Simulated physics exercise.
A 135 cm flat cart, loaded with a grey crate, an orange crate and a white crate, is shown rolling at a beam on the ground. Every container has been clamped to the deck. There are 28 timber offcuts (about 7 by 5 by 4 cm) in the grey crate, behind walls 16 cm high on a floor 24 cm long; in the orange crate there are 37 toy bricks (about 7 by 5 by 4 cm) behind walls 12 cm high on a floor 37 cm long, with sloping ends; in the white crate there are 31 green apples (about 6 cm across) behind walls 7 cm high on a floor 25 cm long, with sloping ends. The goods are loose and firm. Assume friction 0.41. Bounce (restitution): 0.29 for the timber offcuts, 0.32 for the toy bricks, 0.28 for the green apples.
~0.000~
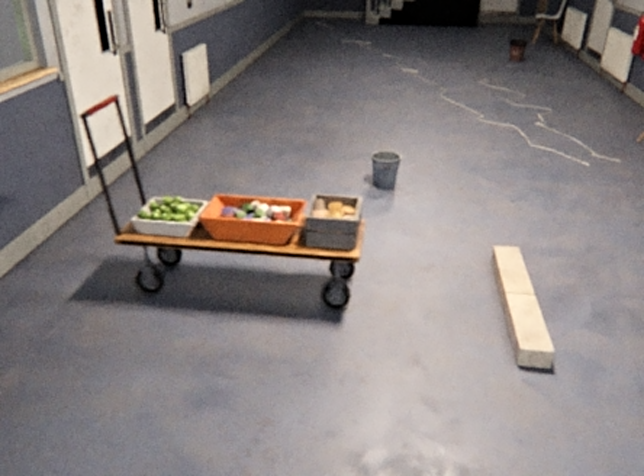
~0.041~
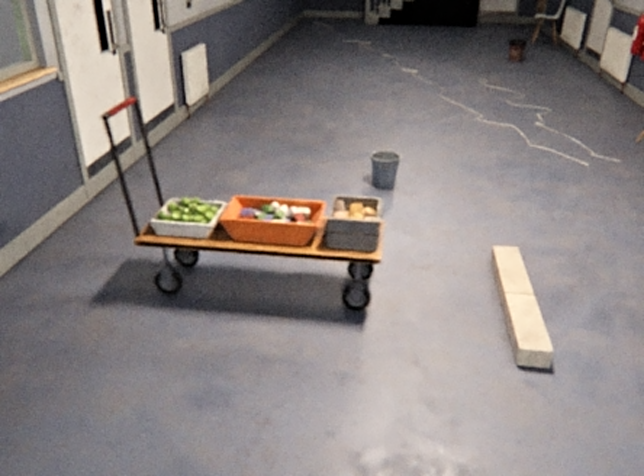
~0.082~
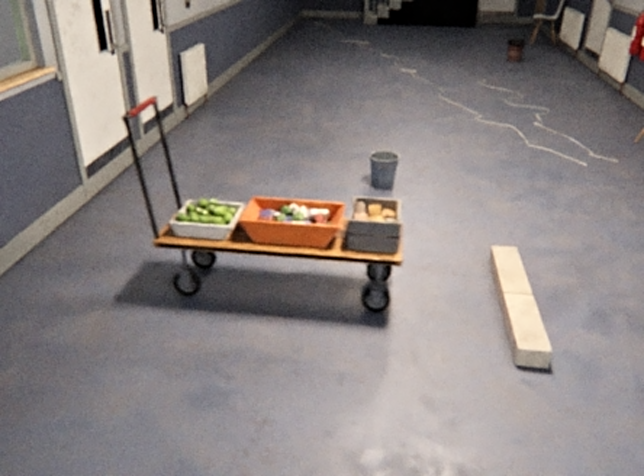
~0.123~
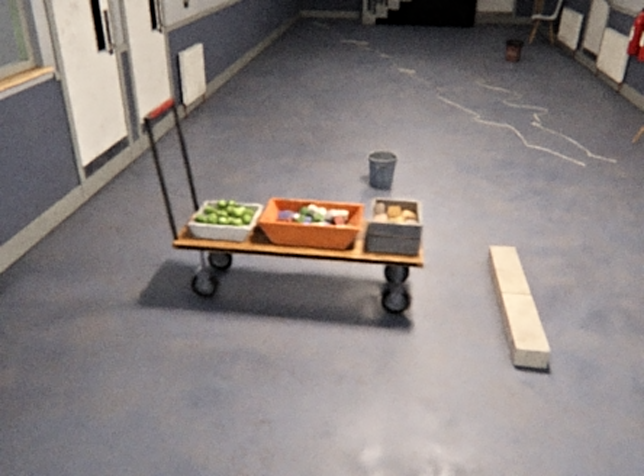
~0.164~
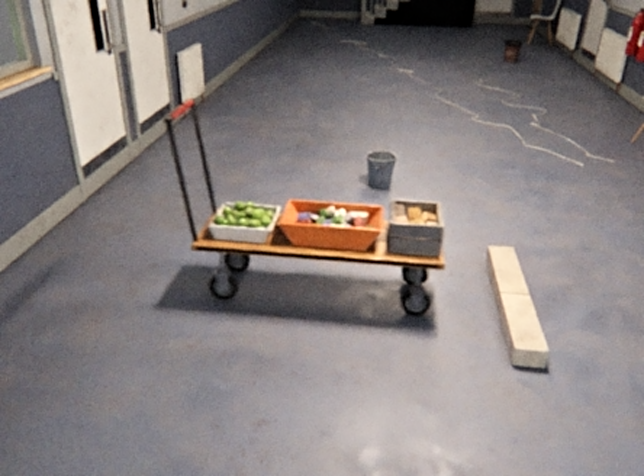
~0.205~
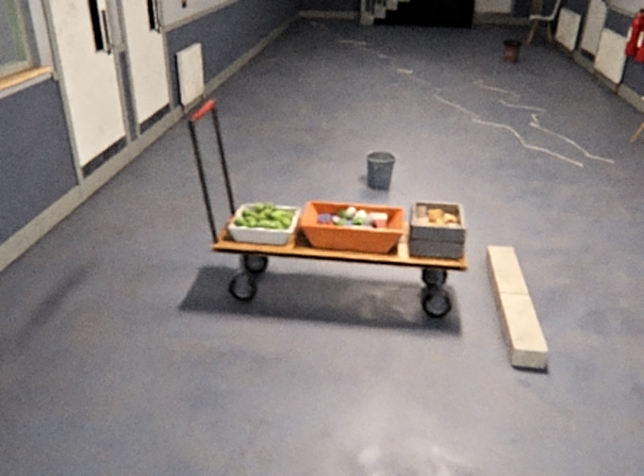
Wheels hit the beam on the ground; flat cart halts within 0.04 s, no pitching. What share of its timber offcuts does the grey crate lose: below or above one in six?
What gets out remains below a sixth.
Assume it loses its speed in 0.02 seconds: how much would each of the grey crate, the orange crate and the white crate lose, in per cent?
Result - grey crate: 10 percent, orange crate: 20 percent, white crate: 30 percent.
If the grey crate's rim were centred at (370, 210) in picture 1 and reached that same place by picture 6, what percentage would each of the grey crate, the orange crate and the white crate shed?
That would give grey crate 0 %, orange crate 0 % and white crate 20 %.
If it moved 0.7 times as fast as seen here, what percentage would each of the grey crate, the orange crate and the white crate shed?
In that case the grey crate sheds 0 per cent, the orange crate 10 per cent and the white crate 20 per cent.
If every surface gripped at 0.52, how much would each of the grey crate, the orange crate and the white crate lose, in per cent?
Grey crate 0, orange crate 20, white crate 40 per cent.
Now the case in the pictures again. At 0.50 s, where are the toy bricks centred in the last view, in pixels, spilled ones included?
In the last view, the centre sits near (431, 228).
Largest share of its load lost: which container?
The white crate.
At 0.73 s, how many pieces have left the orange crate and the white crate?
Estimate at that time - orange crate 6, white crate 12, give or take.
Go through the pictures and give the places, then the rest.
In the first picture (places track the rim corner closest to us here; the camera pans a little), grey crate (355, 220); white crate (189, 224); 86 cm to go; all still inside.
Grey crate (376, 221); white crate (209, 225); 74 cm to go, in the second picture.
Grey crate (398, 223); white crate (229, 226); 63 cm to go, in the third picture.
Grey crate (419, 224); white crate (249, 228); 51 cm to go, in the fourth picture.
Grey crate (441, 226); white crate (269, 230); 39 cm to go, in the fifth picture.
Grey crate (463, 228); white crate (290, 231); 27 cm to go; all still inside, in the sixth picture.
After 0.28 s, impact.
After 0.38 s, the grey crate has all 28, the orange crate has all 37 and the white crate is down by 1 of 31.
After 0.50 s, the grey crate is down by 1 of 28, the orange crate is down by 4 of 37 and the white crate is down by 9 of 31.
After 0.73 s, the grey crate is down by 1 of 28, the orange crate is down by 6 of 37 and the white crate is down by 11 of 31.
When it is over (at 1.23 s), the grey crate is down by 1 of 28, the orange crate is down by 6 of 37 and the white crate is down by 11 of 31. Asked share, 1 of 28, 4 per cent.
